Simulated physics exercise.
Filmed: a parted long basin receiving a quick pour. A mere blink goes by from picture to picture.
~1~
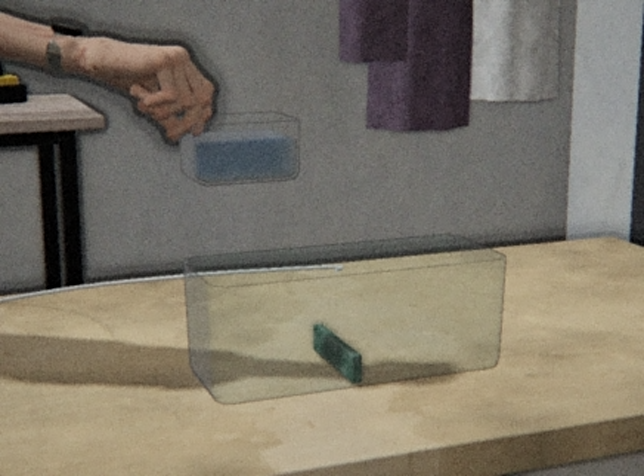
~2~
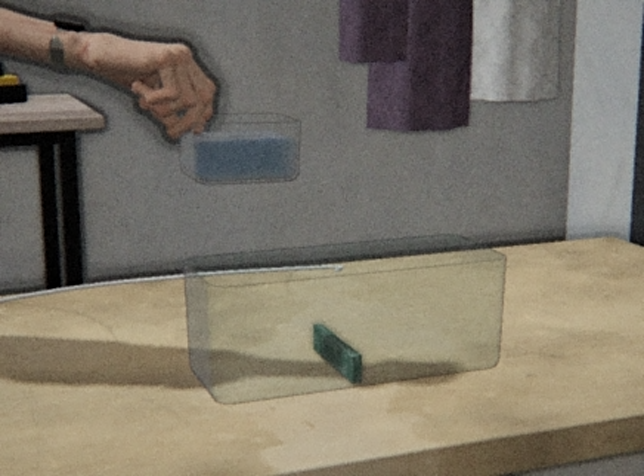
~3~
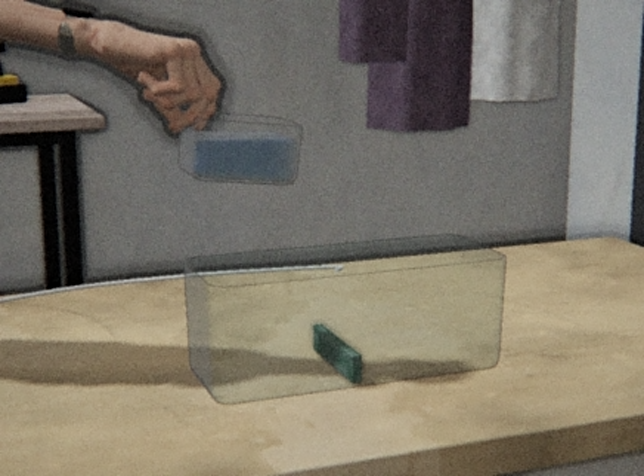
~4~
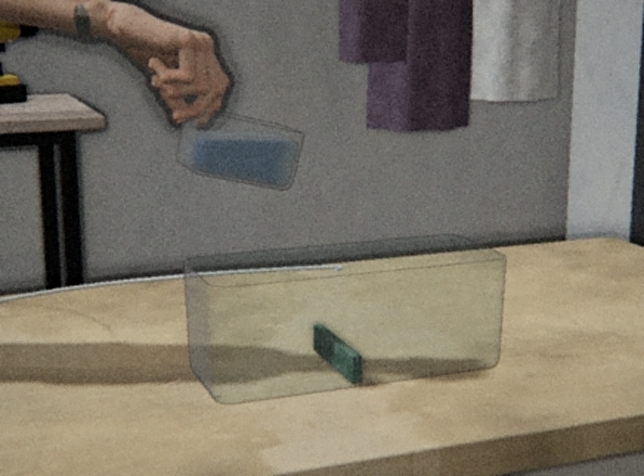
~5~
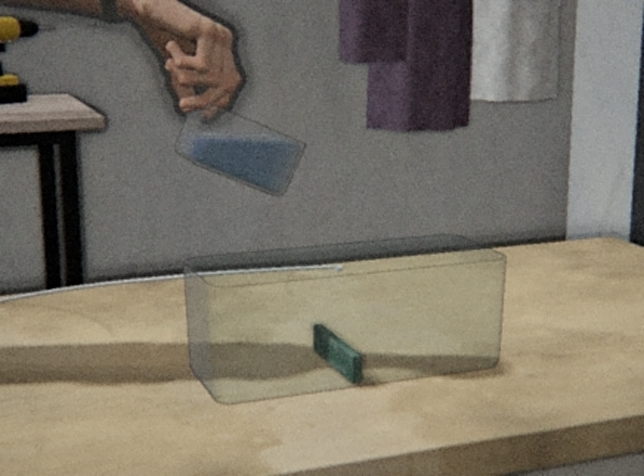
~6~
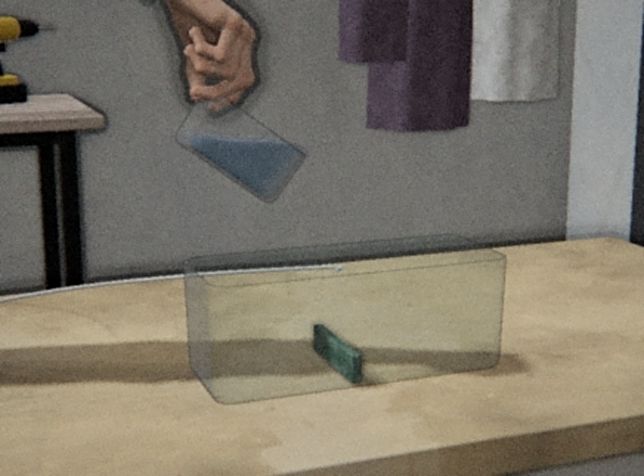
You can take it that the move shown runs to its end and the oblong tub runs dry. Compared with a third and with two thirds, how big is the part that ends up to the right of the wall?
Middling share.
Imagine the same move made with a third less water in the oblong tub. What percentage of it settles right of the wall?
It should come out close to 25 per cent.
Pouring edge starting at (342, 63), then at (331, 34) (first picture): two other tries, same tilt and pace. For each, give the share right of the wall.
In turn 85 and 85 in a hundred.
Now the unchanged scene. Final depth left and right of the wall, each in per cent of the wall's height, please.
I get 30 % for the left and 30 % for the right.
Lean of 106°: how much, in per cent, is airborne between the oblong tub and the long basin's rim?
Roughly 40 %.
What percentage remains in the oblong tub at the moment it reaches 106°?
About 15 % remains.
A moment on, the oblong tub is tipped right over and 15 per cent is still to pour, 17 is left of the wall and 31 right of it.
Next, the oblong tub is tipped right over and 1 per cent is still to pour, 42 is left of the wall and 53 right of it.
Then the oblong tub is tipped right over and 0 per cent is still to pour, 46 is left of the wall and 53 right of it.
Later the oblong tub is tipped right over and 0 per cent is still to pour, 46 is left of the wall and 54 right of it.
At rest 46 per cent lies left of the wall, 54 right of it and 0 outside.
